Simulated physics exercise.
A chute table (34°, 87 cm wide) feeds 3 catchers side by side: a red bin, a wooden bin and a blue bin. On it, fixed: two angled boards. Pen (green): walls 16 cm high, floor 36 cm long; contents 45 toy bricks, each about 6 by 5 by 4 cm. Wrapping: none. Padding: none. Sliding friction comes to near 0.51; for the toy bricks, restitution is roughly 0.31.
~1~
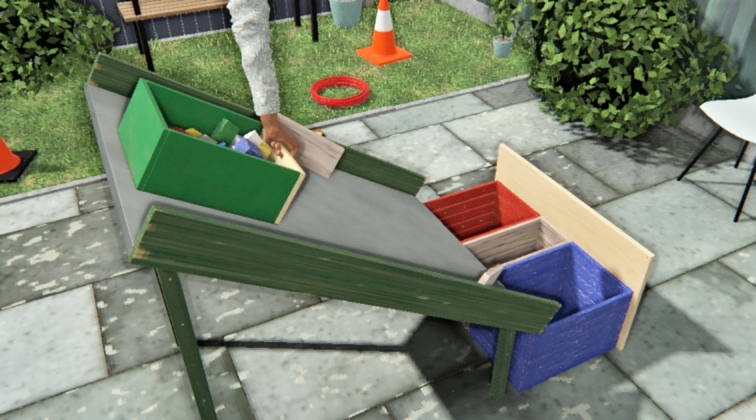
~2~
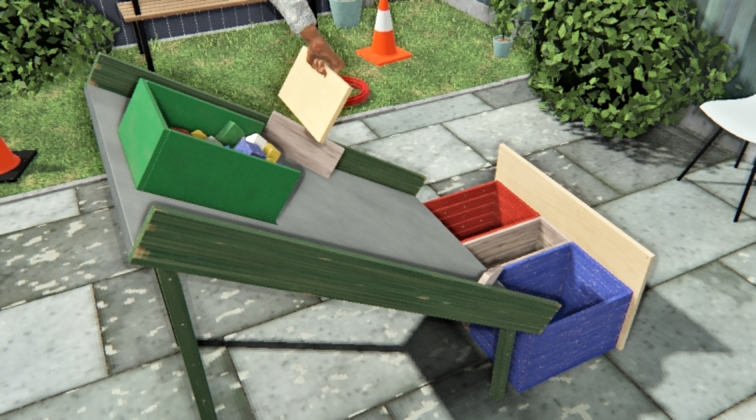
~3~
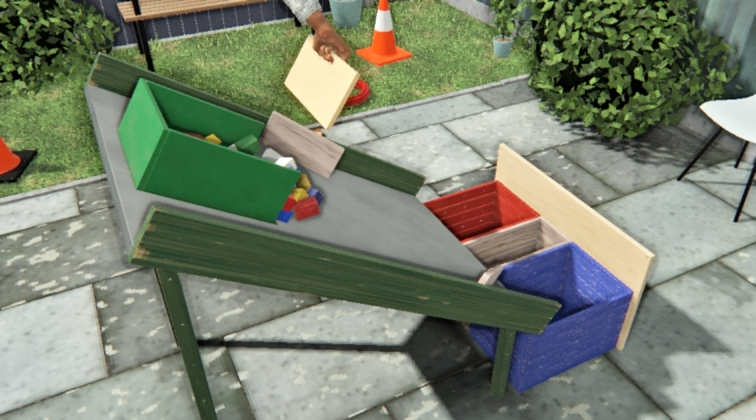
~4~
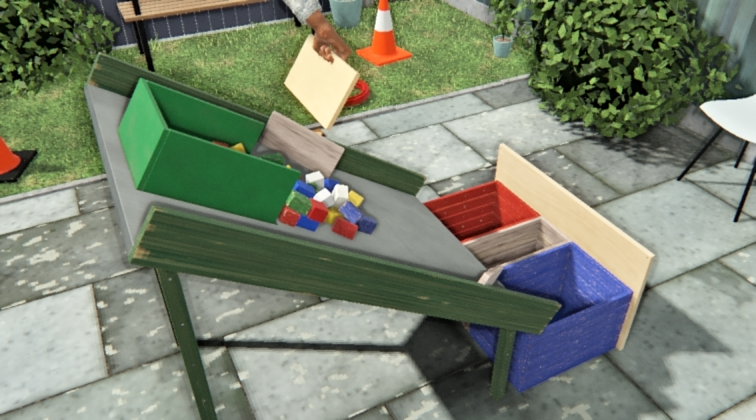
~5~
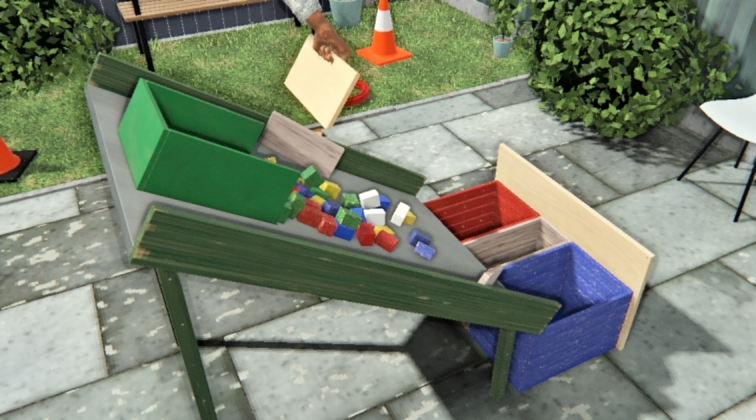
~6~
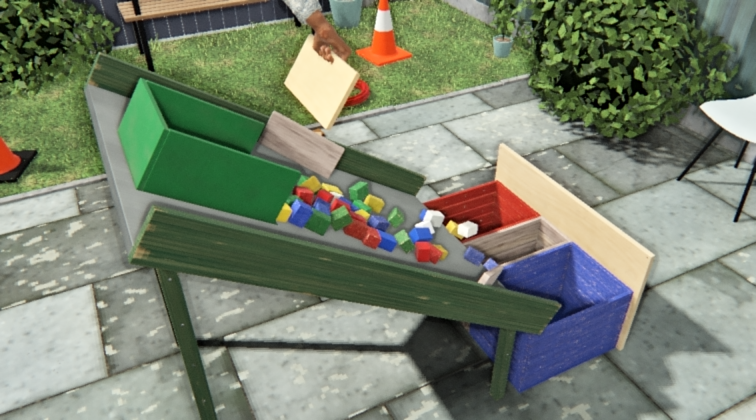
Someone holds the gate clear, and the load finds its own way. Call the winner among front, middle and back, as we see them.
Middle.
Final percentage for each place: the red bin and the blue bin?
Roughly 15 % for the first place and 30 % for the second.
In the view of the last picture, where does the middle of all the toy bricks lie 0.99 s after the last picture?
Somewhere around (524, 287) in pixels.
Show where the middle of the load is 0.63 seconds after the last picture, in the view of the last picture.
The centre sits near (515, 277).
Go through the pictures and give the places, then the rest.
In the first picture (places track the rim corner closest to us here), green pen (169, 130); red bin (450, 246); all still inside.
The second picture shows green pen (169, 130).
The third picture shows green pen (169, 130); 12 out, the lowest brick at (301, 187).
The fourth picture shows green pen (169, 130); 22 out, the lowest brick at (352, 202).
The fifth picture shows green pen (169, 130); 33 out, the lowest brick at (405, 217).
The sixth picture shows green pen (169, 130); red bin (450, 246); 42 out, the lowest brick at (456, 230).
Then, 0.16 s after the last picture, 2 in the red bin, 1 in the blue bin, 38 on the slope and 4 in the air.
Then, 0.36 s after the last picture, 2 in the red bin, 6 in the wooden bin, 5 in the blue bin, 29 on the slope and 3 in the air.
Then, 0.63 s after the last picture, 6 in the red bin, 15 in the wooden bin, 9 in the blue bin, 8 on the slope and 7 in the air.
When it is over (0.99 s after the last picture), 7 in the red bin, 24 in the wooden bin and 14 in the blue bin.
